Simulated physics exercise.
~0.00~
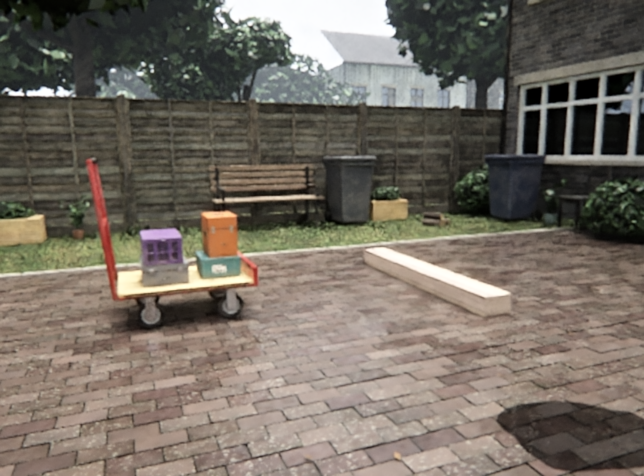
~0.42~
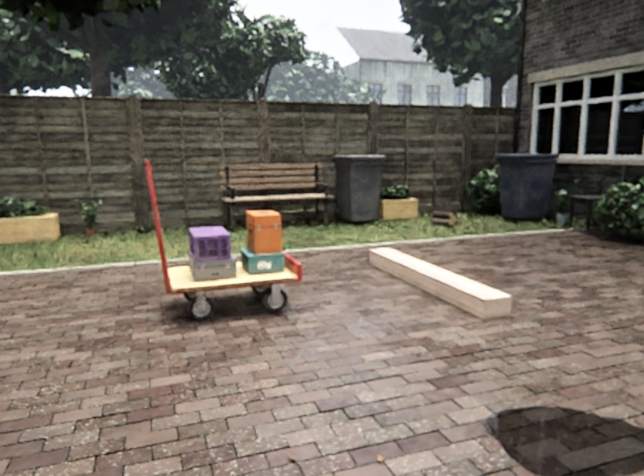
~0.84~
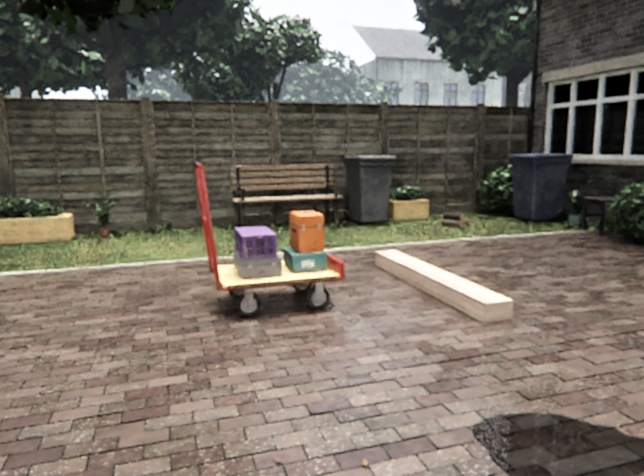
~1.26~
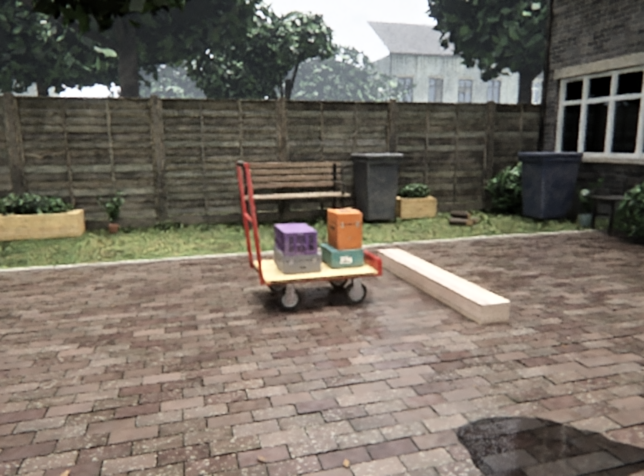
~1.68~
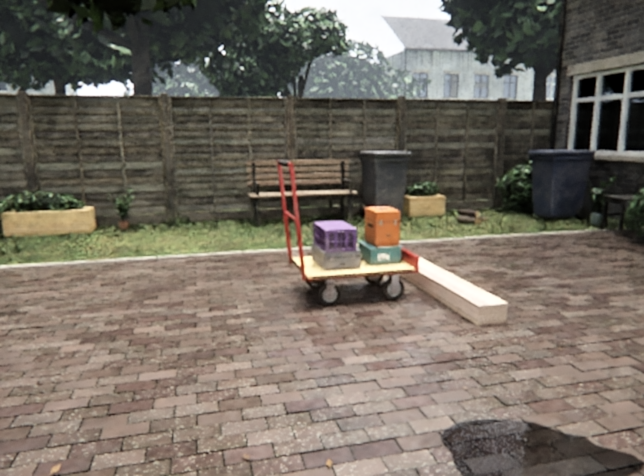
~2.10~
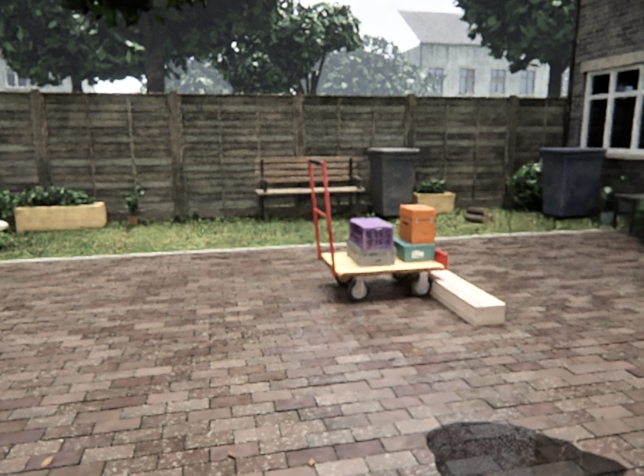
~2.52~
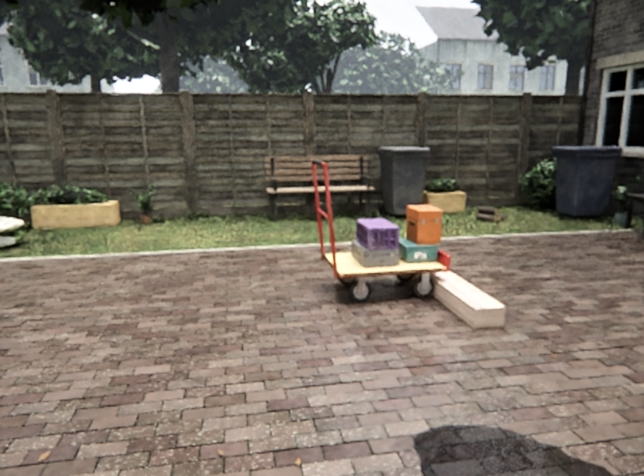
In a brick-paved yard, a red-handled trolley carrying a purple crate, a grey box, a teal box and an upright orange box rolled right until it stopped against a long, low pale step, with everything still sitting on its deck.
